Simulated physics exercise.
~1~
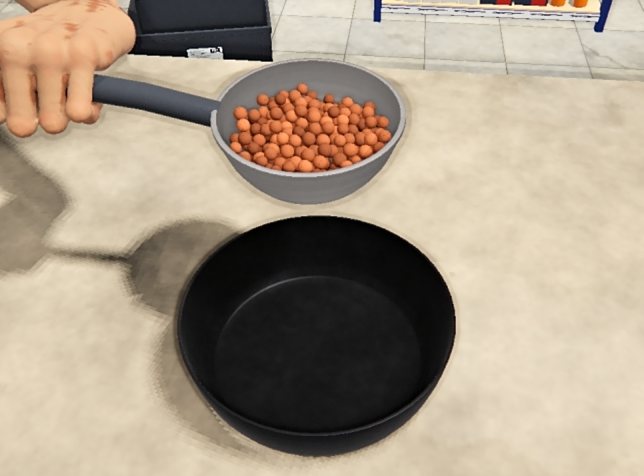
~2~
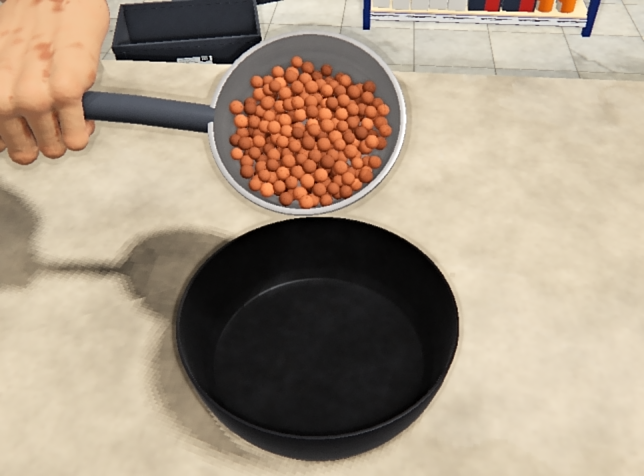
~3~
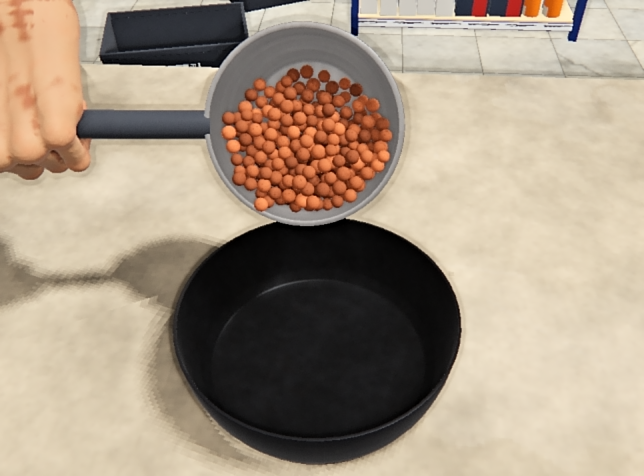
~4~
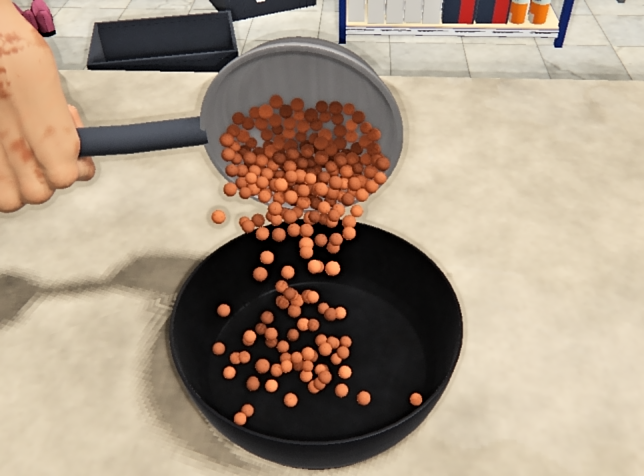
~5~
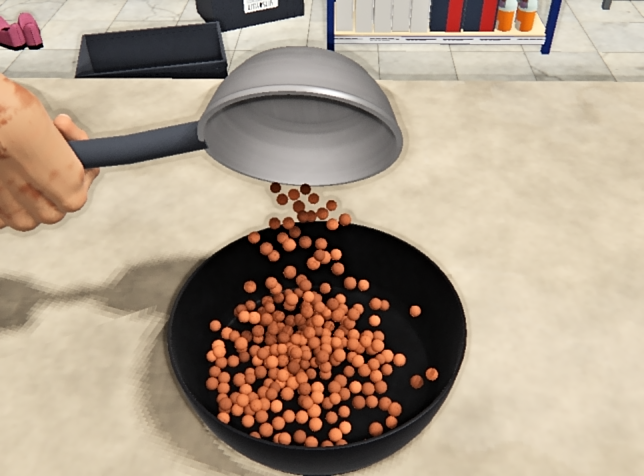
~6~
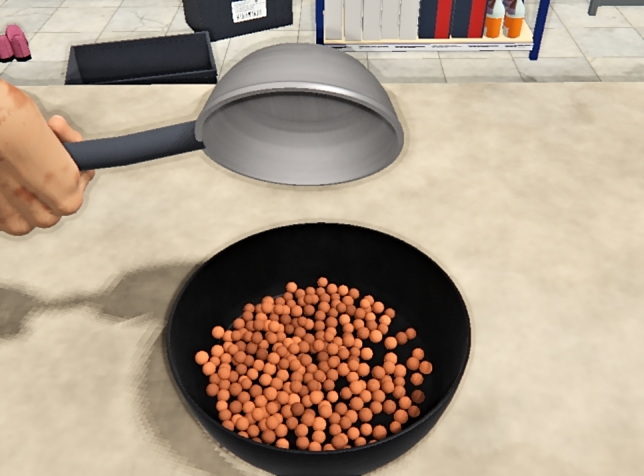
The clip shows a hand holding a grey ladle of orange-brown clay pellets above a black pan on a pale countertop. The hand tips the ladle over steadily until all the pellets fall into the pan, and the empty ladle stays overturned above them.
